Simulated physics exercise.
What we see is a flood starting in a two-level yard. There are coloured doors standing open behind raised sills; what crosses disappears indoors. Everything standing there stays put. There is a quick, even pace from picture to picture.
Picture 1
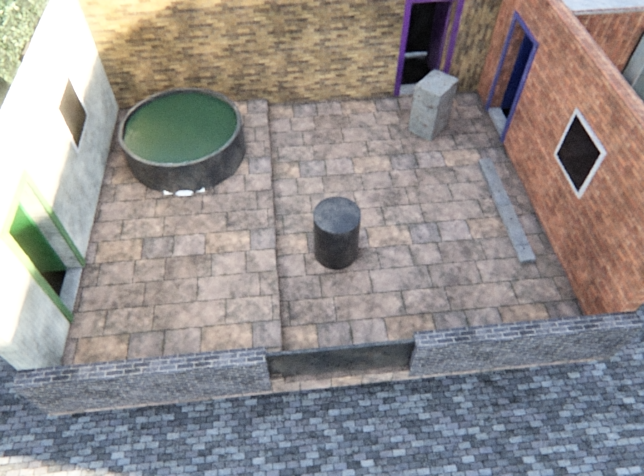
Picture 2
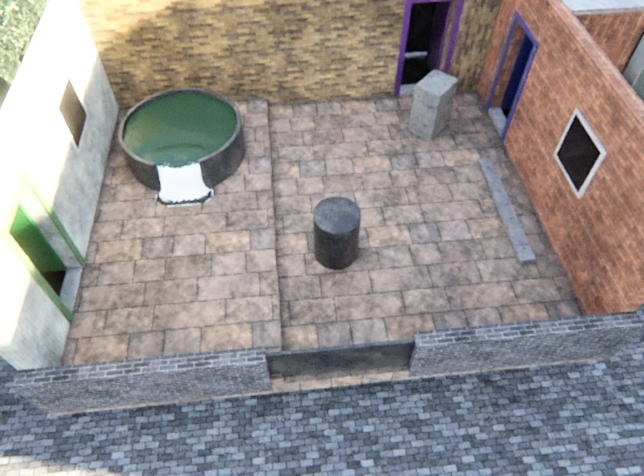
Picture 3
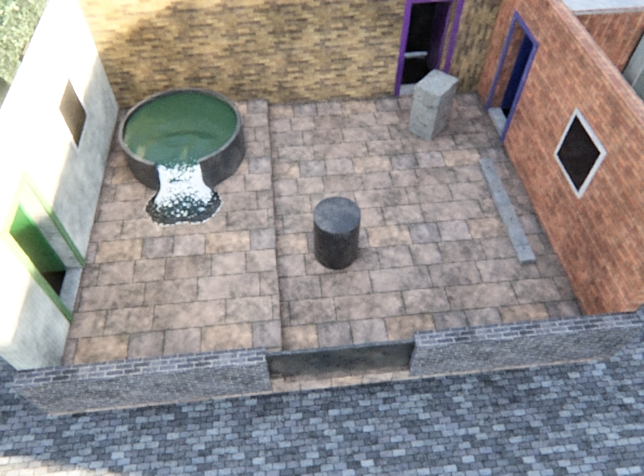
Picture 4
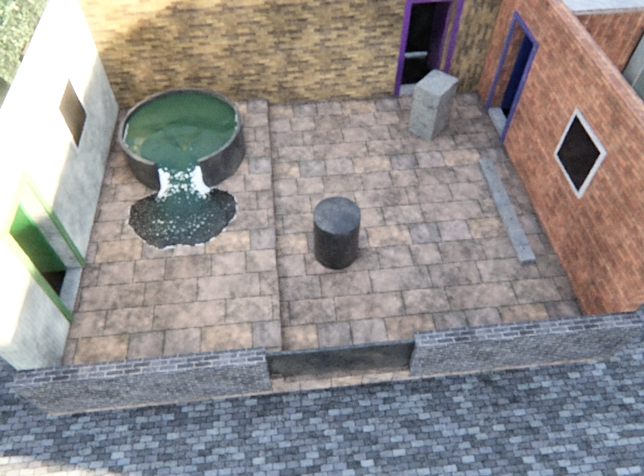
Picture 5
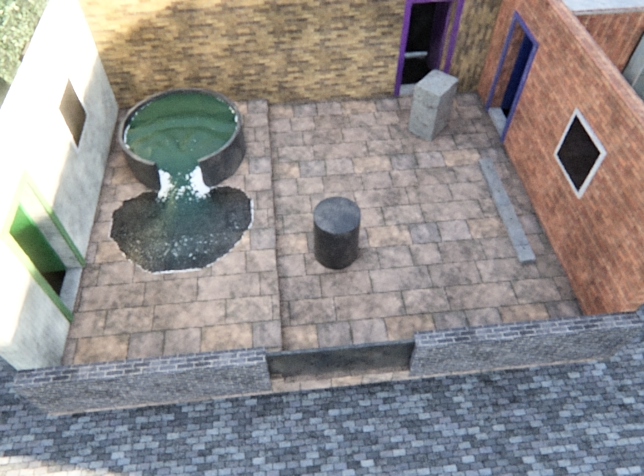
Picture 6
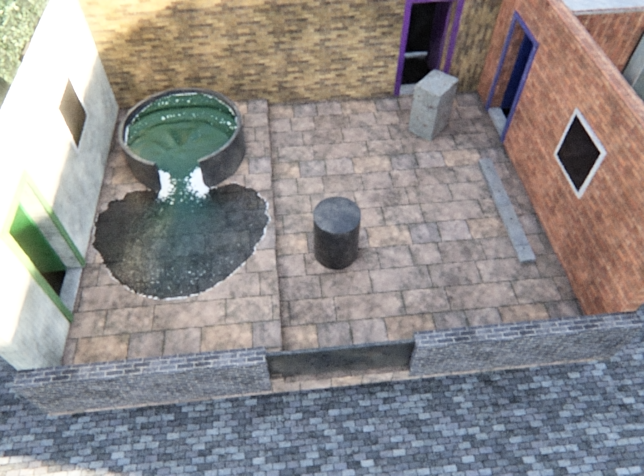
The footage shows a walled, paved yard where green water breaks out through the front of a round pool at the left, pouring white onto the paving and spreading into a widening dark puddle while the pool's level drops.
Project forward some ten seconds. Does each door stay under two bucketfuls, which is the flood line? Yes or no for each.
Blue door - yes, stays under; green door - no, it floods; purple door - yes, stays under.
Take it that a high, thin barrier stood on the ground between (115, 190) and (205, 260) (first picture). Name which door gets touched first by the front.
My answer is the blue one.
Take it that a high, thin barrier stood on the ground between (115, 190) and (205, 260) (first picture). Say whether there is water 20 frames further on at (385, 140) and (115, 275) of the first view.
Going in the order asked: Parched, parched.
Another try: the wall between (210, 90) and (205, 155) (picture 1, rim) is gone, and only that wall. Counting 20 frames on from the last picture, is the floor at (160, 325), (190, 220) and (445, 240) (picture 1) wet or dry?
Point one not reached; point two not reached; point three reached.
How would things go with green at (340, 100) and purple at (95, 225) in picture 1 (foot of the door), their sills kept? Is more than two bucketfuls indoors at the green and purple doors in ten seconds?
My reading: Green lets less in, purple takes less.
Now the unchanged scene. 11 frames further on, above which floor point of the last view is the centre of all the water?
Near (187, 199).
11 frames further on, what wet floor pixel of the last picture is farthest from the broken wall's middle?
My guess would be about (365, 359).
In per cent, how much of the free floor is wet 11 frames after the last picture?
I'd put it at roughly 30 per cent.
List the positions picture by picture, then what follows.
In the first frame, still water in the round pool at (181, 127).
In the second frame, the front is at (209, 191), out from the gap at (182, 182).
In the third frame, the front is at (167, 222), out from the gap at (183, 184).
In the fourth frame, the front is at (161, 244), out from the gap at (183, 184).
In the fifth frame, water pours out at (183, 184) and has run to (154, 268).
In the sixth frame, the front is at (170, 294), out from the gap at (183, 183).
A moment on, water covers 25 % of the floor; the blue door not reached, the green door wet at the sill, nothing in, the purple door not reached.
Next, water covers 30 % of the floor; the blue door not reached, the green door over two buckets in, the purple door not reached.
Then, water covers 35 % of the floor; the blue door not reached, the green door over two buckets in, the purple door not reached.
Later, water covers 50 % of the floor; the blue door not reached, the green door far over two buckets in, the purple door not reached.
In the end, water covers 70 % of the floor; the blue door wet at the sill, nothing in, the green door far over two buckets in, the purple door wet at the sill, nothing in.
